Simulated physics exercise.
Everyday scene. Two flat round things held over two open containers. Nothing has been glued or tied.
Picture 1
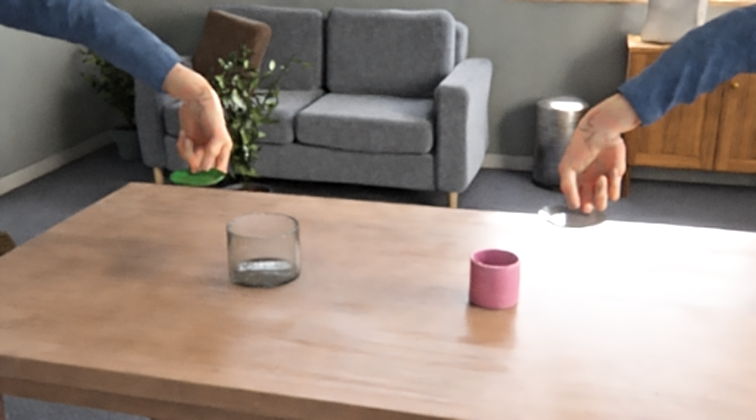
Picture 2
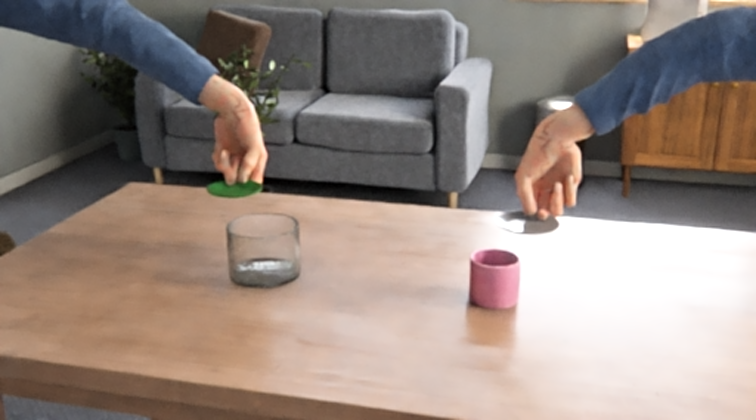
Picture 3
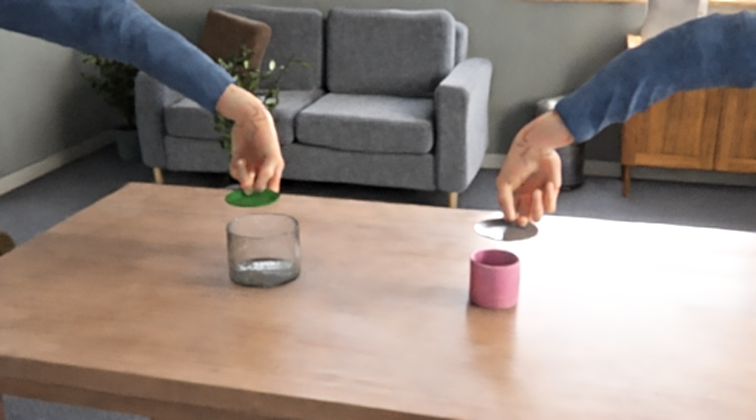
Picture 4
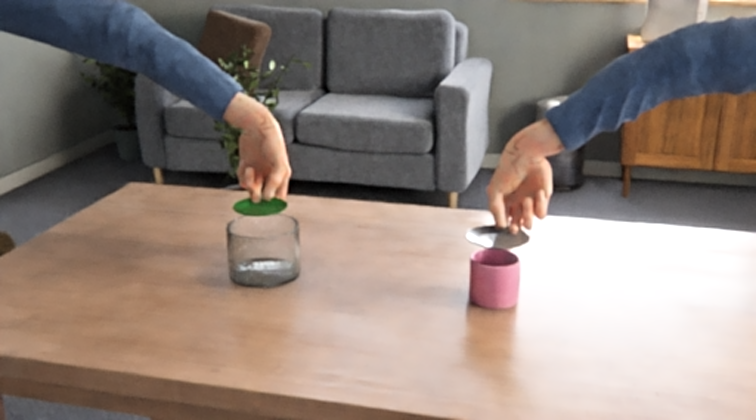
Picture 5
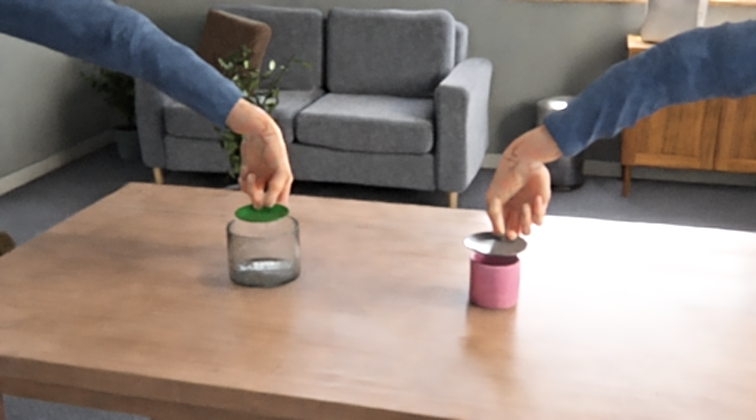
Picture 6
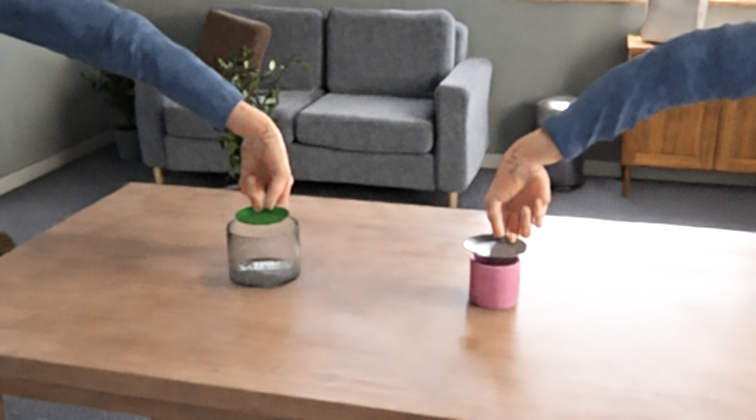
Two hands move a green disc over a glass and a grey disc over a pink cup.
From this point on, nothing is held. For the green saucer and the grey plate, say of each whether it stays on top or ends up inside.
The green saucer ends up inside, the grey plate stays on top.
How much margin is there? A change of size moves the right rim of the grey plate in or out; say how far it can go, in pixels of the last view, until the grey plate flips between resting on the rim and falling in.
Left, 8 pixels.
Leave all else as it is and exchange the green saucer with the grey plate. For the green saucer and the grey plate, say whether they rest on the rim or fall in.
The green saucer is held up, and the grey plate slides in.
Then, 0.14 s later than the last frame, green saucer shifted a little near (264, 244); grey plate moving near (496, 254).
When it is over, the green saucer falls in, near (265, 268); the grey plate rests on the rim, near (496, 254).
